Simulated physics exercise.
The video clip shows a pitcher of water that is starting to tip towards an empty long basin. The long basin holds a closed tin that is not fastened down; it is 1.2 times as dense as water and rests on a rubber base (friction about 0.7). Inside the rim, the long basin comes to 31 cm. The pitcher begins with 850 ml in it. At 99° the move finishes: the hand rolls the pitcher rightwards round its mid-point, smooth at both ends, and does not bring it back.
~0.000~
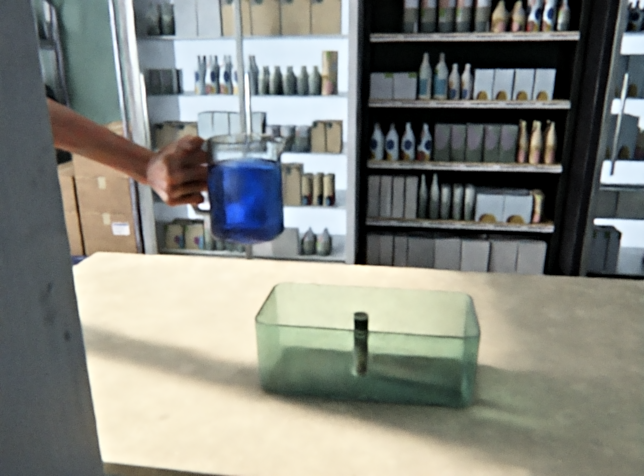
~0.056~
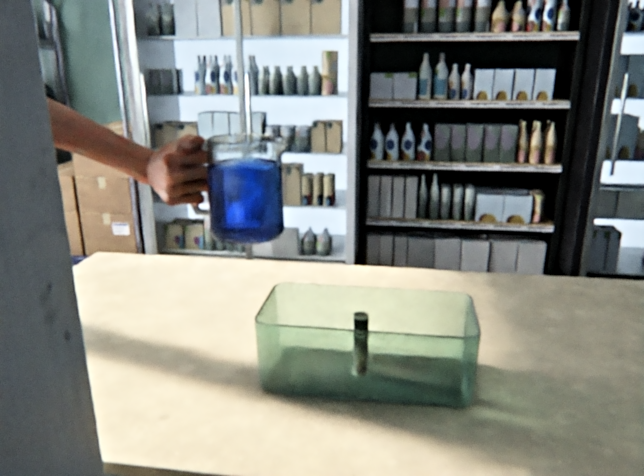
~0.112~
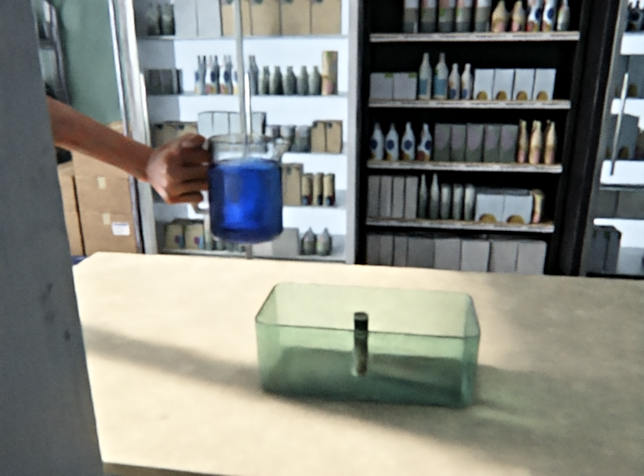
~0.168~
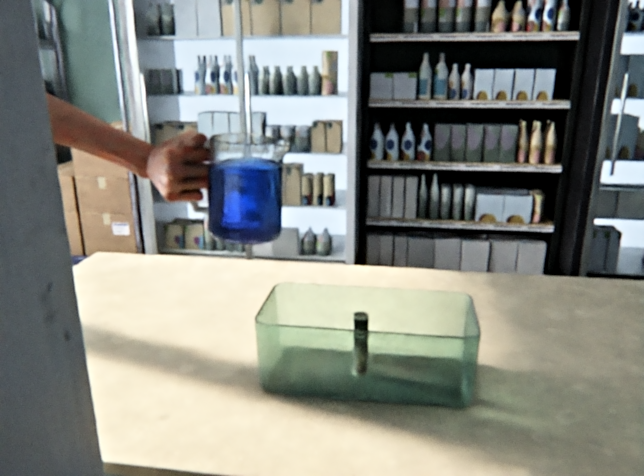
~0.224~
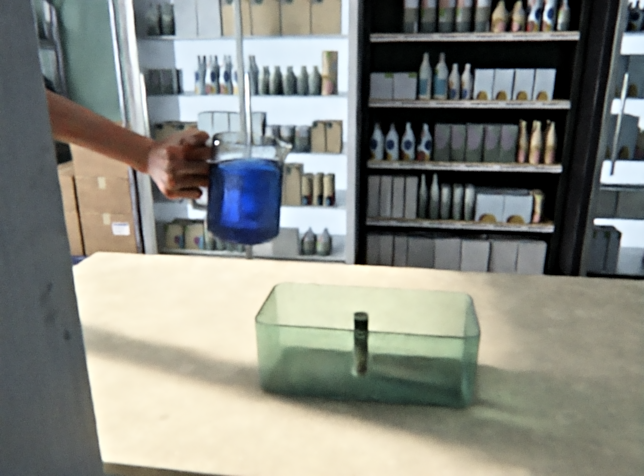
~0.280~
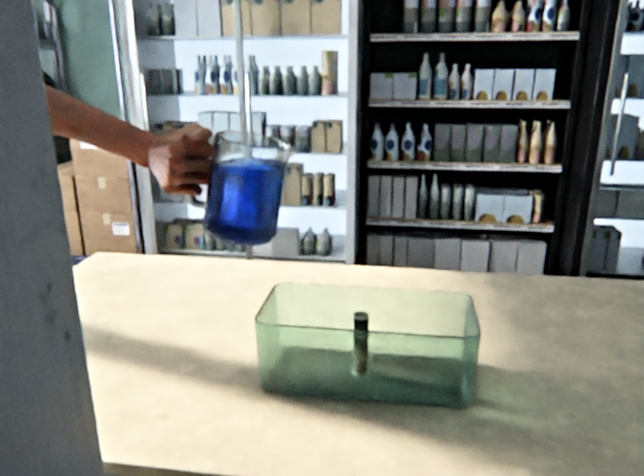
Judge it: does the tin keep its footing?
No, it tips over.
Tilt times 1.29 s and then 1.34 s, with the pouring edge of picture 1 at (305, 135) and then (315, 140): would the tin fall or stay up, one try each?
First it tips over; then it stays on its base.
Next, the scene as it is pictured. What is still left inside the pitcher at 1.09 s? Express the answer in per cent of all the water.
I'd say some 54 per cent remains.
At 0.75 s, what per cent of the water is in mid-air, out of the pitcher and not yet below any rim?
At that moment, about 5 percent.
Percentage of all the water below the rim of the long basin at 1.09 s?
Some 24 per cent.
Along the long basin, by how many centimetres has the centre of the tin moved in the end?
About 10.0 cm.
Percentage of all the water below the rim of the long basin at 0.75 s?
Roughly 0 per cent.
Then, 0.75 s in, the tilt is 59° and 95 per cent is still to pour; the tin stands where it began.
Then, 1.09 s in, the tilt is 91° and 53 per cent is still to pour; the tin stands where it began.
Then, 1.45 s in, the tilt is 99° and 13 per cent is still to pour; the tin lies on its side.
Then, 1.84 s in, the tilt is 99° and 2 per cent is still to pour; the tin lies on its side.
Finally, the tin lies on its side.
